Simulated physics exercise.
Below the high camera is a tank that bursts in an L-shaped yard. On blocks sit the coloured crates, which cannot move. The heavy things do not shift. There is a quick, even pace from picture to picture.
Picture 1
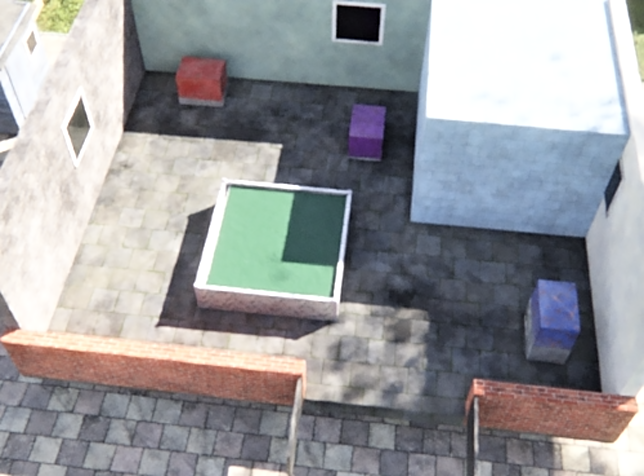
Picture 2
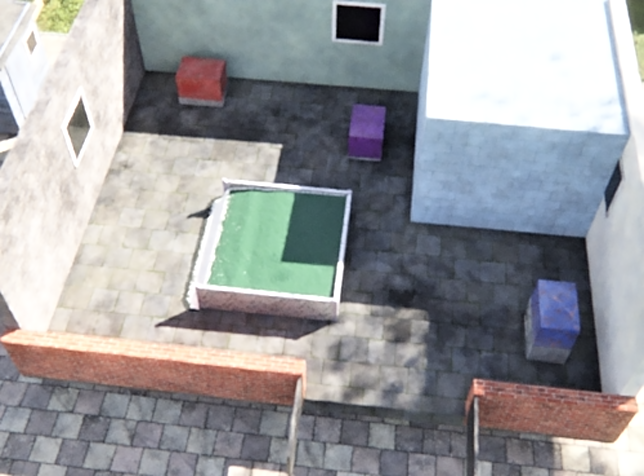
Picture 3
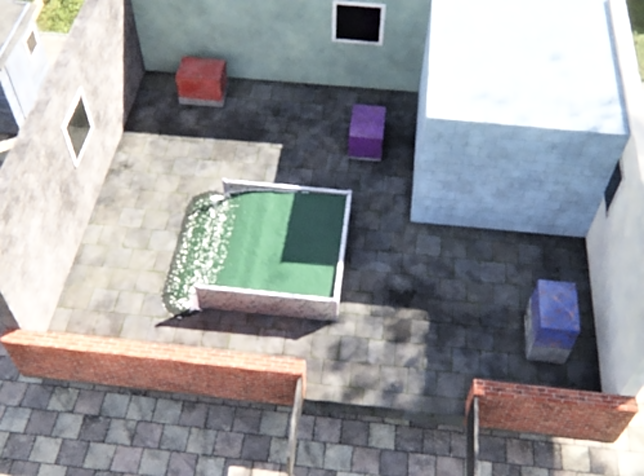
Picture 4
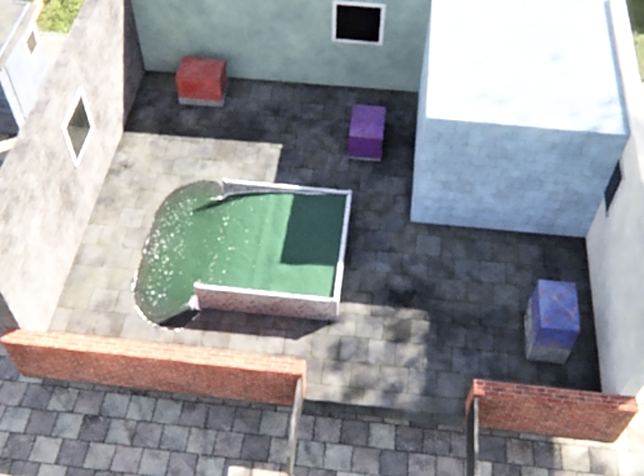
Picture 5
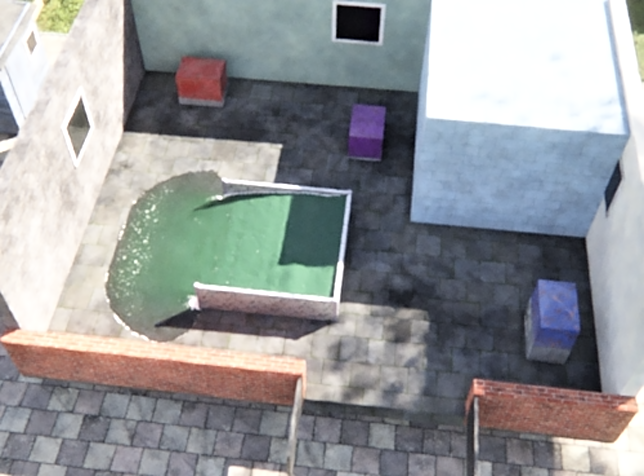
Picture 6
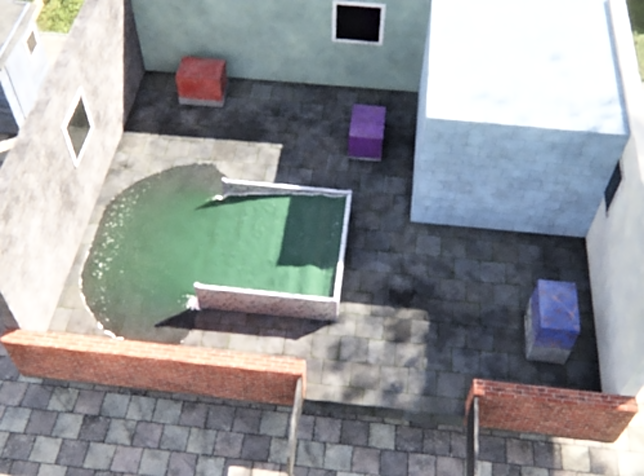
A paved, L-shaped yard enclosed by pale walls and low brick walls is seen from high above, the camera still. A brick-sided tank of green water stands near the middle, with a red crate at the back left, a purple one behind it and a blue one at the right, all on blocks. The tank's left side gives way, and water pours out in white froth, then spreads leftward over the paving in a widening, rounded green sheet.
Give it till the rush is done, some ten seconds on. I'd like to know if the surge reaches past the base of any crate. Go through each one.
The red crate will be within the water's reach. The blue crate will be out of the water's reach. The purple crate will be within the water's reach.
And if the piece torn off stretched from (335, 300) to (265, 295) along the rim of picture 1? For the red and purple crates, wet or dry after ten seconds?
Observed: Red stays clear; purple stays clear.
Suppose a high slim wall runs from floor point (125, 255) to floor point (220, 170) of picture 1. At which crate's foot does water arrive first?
That would be the one in purple.
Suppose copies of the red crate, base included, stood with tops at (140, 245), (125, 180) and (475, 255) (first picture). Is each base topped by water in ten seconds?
Result, in sequence: Is inundated, is inundated, is missed.
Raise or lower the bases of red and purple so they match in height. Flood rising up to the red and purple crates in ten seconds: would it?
After the trade the red crate is inundated, and the purple crate is left untouched.
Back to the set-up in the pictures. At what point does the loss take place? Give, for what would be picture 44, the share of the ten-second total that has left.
Roughly 20 %.
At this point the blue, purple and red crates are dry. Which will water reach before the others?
That's the one in red.
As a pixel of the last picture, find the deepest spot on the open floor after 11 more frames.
Close to (38, 356), I'd say.
A moment on, water covers 25 % of the floor; the red crate not reached, the blue crate not reached, the purple crate not reached.
Next, water covers 25 % of the floor; the red crate not reached, the blue crate not reached, the purple crate not reached.
Then, water covers 35 % of the floor; the red crate water round its plinth, the blue crate not reached, the purple crate not reached.
Later, water covers 70 % of the floor; the red crate water round its plinth, the blue crate water round its plinth, the purple crate water round its plinth.
In the end, water covers 95 % of the floor; the red crate was topped, the blue crate stayed above the water, the purple crate was topped.
